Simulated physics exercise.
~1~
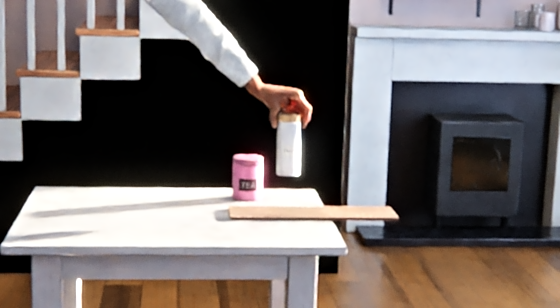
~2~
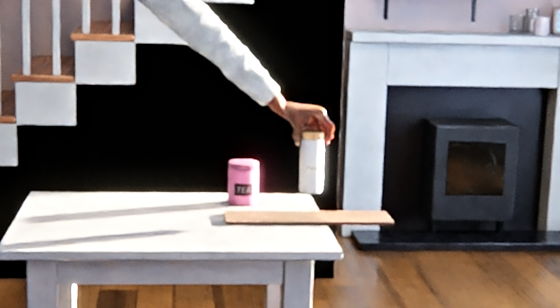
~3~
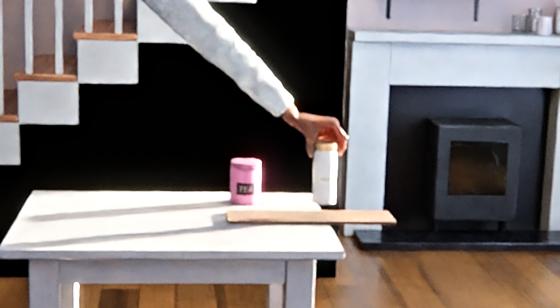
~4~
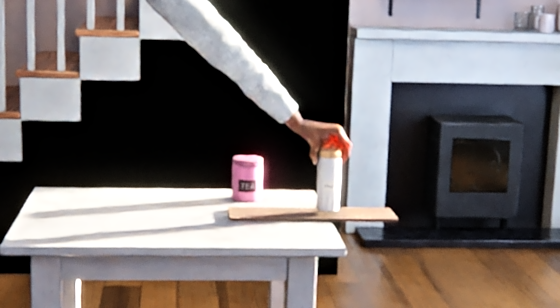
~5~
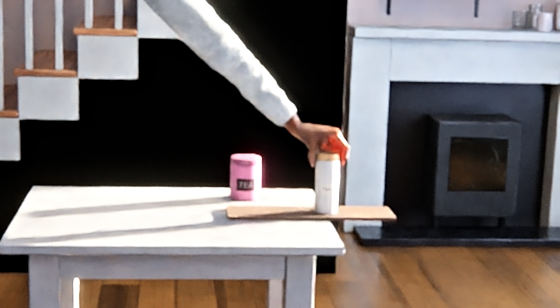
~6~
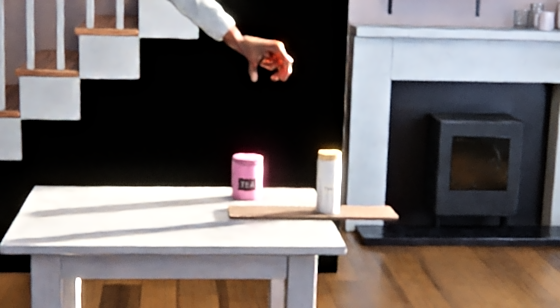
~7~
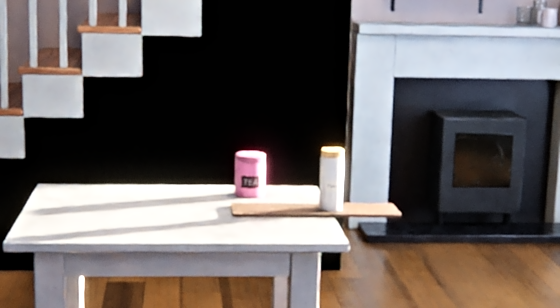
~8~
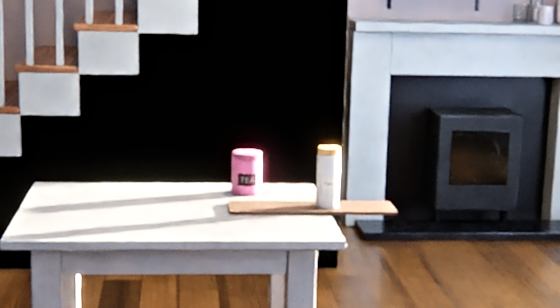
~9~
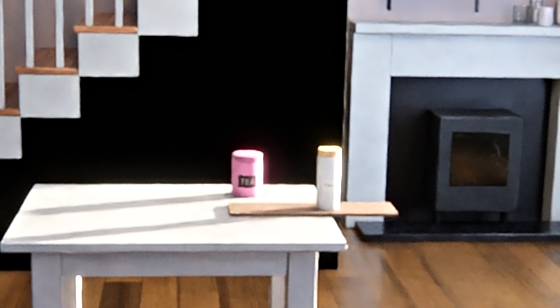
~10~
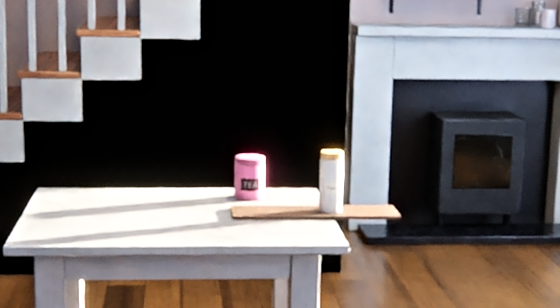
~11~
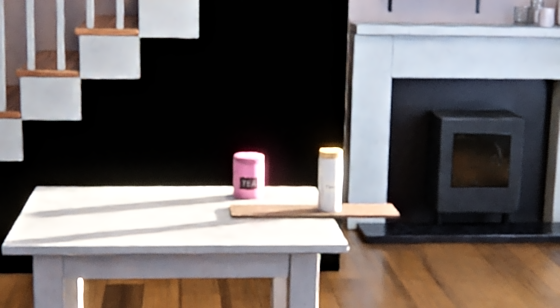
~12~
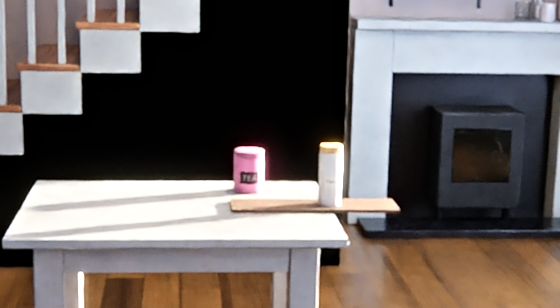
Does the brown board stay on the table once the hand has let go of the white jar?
Yes, the board stays in place on the table, with the white jar standing upright on it near the table's right edge.
